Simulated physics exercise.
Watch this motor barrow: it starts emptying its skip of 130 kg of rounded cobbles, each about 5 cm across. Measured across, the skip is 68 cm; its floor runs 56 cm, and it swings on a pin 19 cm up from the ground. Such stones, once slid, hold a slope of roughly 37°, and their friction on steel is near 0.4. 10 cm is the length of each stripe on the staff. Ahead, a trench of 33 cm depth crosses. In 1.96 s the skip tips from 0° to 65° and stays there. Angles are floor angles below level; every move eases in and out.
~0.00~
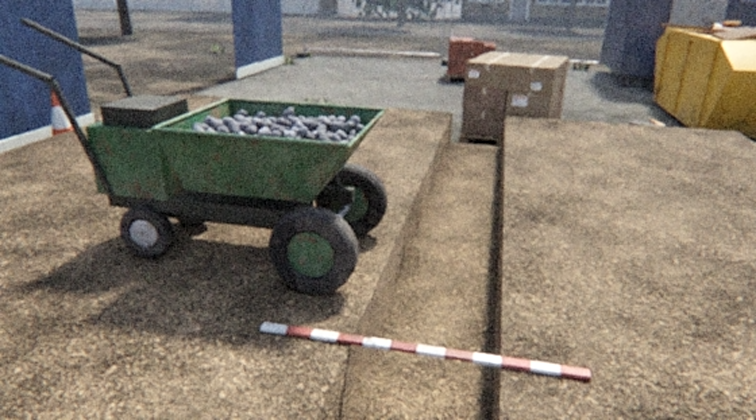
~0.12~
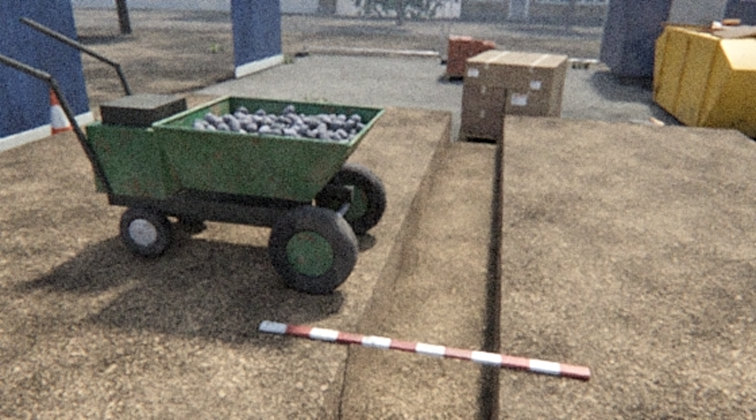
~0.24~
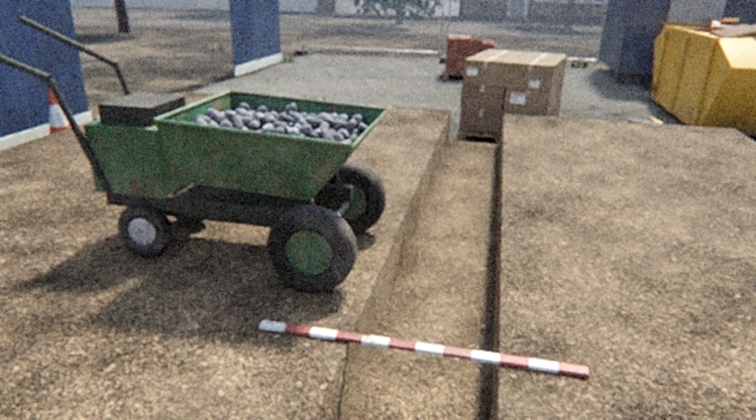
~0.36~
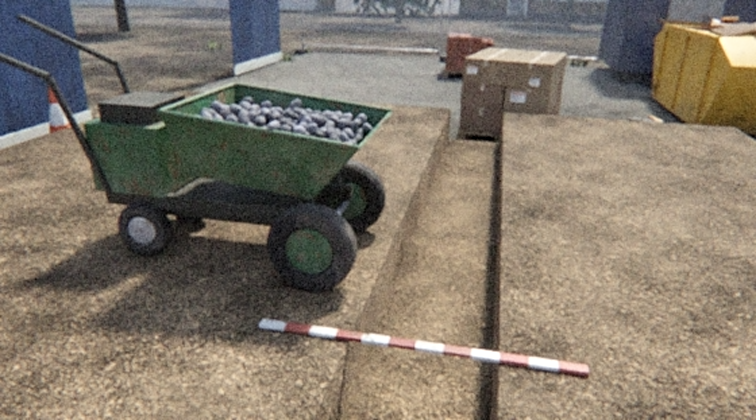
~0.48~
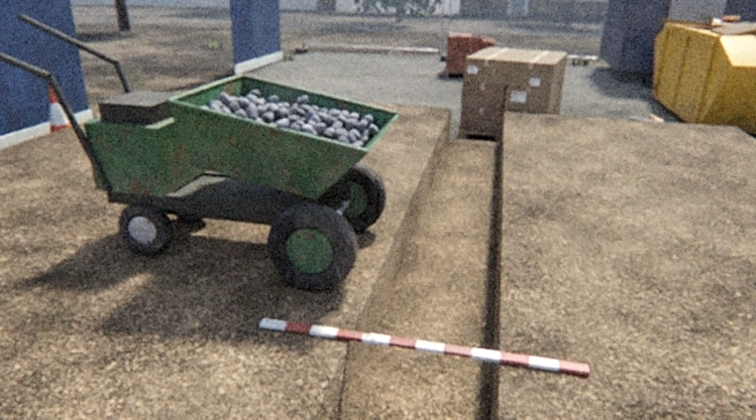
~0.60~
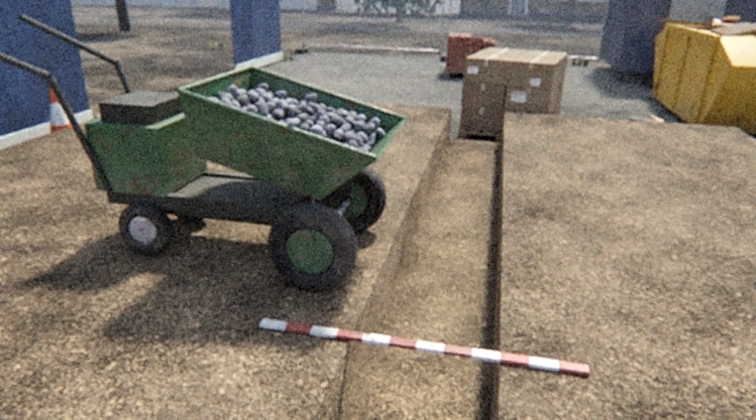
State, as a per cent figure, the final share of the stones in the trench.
The final share is about 83 per cent.
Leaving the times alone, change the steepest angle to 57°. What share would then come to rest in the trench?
Then close to 50 per cent.
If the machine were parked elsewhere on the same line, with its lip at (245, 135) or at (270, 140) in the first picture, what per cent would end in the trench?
About 65 and 85 per cent.
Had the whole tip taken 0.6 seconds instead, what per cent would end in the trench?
Expected share: Around 60%.
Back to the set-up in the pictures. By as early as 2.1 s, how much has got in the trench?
Some 25 per cent.
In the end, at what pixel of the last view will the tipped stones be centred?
Their middle ends up near (459, 321).
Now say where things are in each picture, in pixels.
In the first picture, the skip is at 0°, its lip at (348, 146); the top of the load is at (294, 123).
In the second picture, the skip is at 1°, its lip at (349, 145); the top of the load is at (285, 120); the stones move at 0.1 m/s on average.
In the third picture, the skip is at 3°, its lip at (352, 146); the top of the load is at (287, 117); the stones move at 0.2 m/s on average.
The fourth picture shows lip at (358, 148), floor tilted 6°, highest stones at (257, 109); the stones move at 0.2 m/s on average.
The fifth picture shows lip at (367, 152), floor tilted 10°, highest stones at (249, 102); the stones move at 0.3 m/s on average.
The sixth picture shows lip at (376, 158), floor tilted 15°, highest stones at (250, 95); the stones move at 0.3 m/s on average.
After 1.5 s the floor is at 55°; 99 % in the skip, 1 % in the trench; the foremost stones are at (441, 208).
After 2.1 s the floor is at 65°; 72 % in the skip, 27 % in the trench, 1 % past the trench; the foremost stones are at (519, 272).
After 2.4 s the floor is at 65°; 47 % in the skip, 50 % in the trench, 3 % past the trench; the foremost stones are at (573, 297).
After 4.4 s the floor is at 65°; 13 % in the skip, 83 % in the trench, 4 % past the trench; the foremost stones are at (602, 288).
